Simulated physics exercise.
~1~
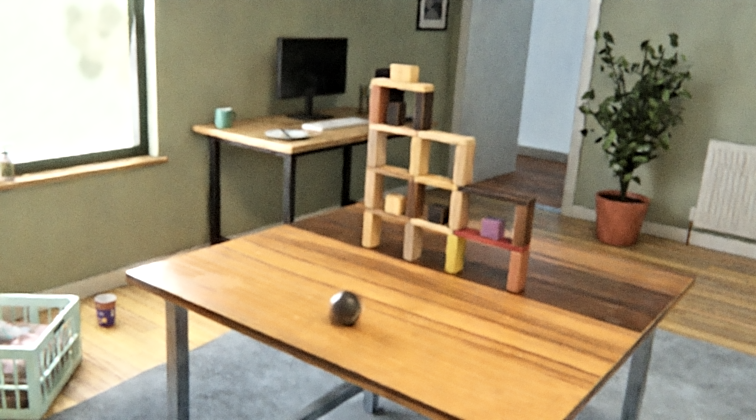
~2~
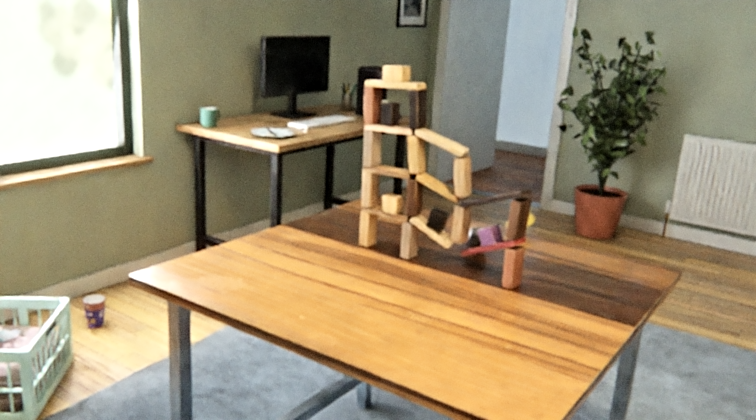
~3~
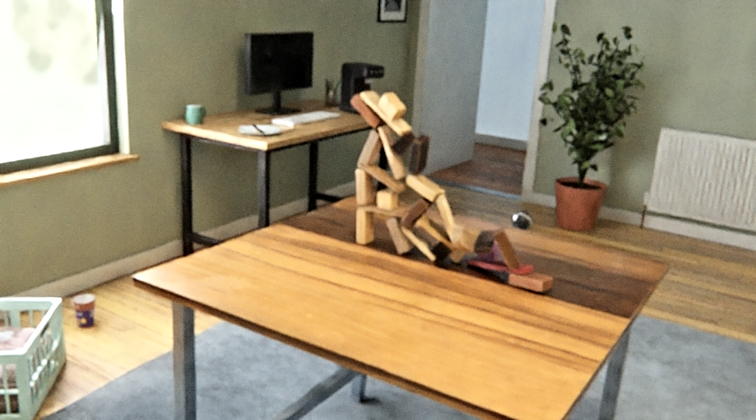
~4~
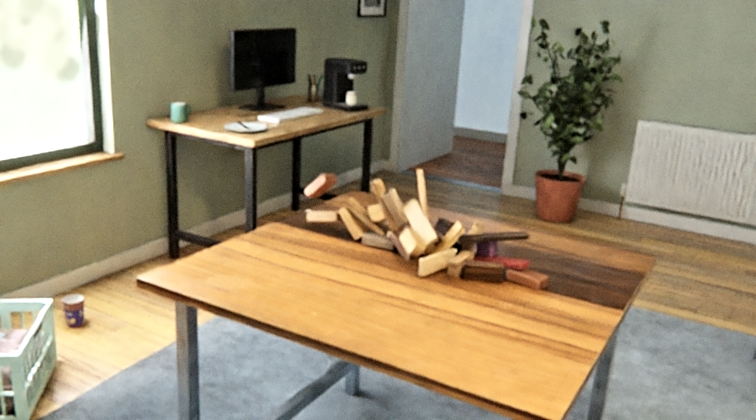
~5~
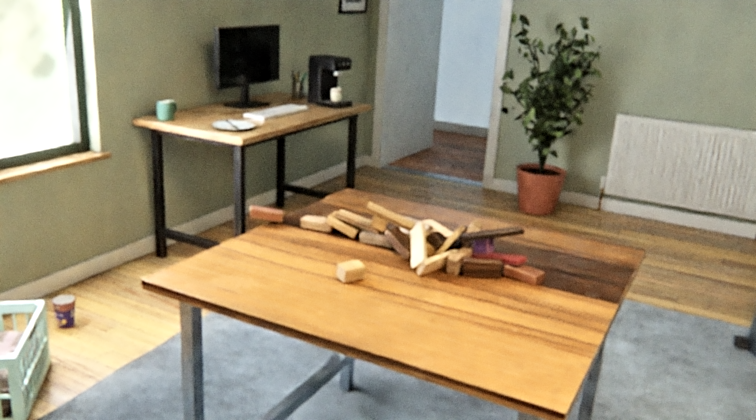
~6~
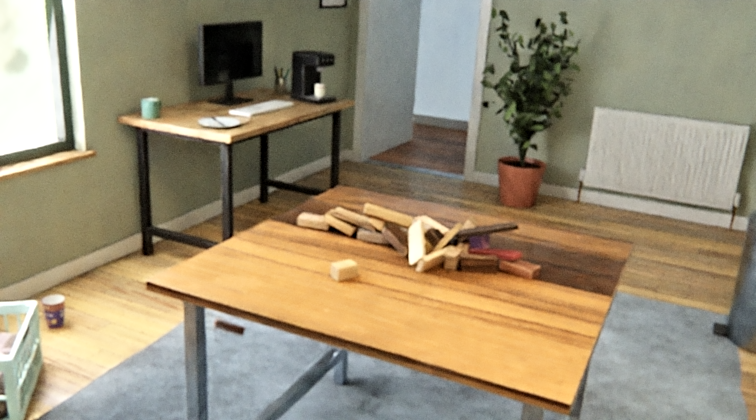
We see a dark ball roll across a wooden table into the base of a stepped tower of wooden blocks, knocking out a yellow post. The right side sags first, then the taller left side topples, leaving everything in a low heap with one pale block lying nearer the front.
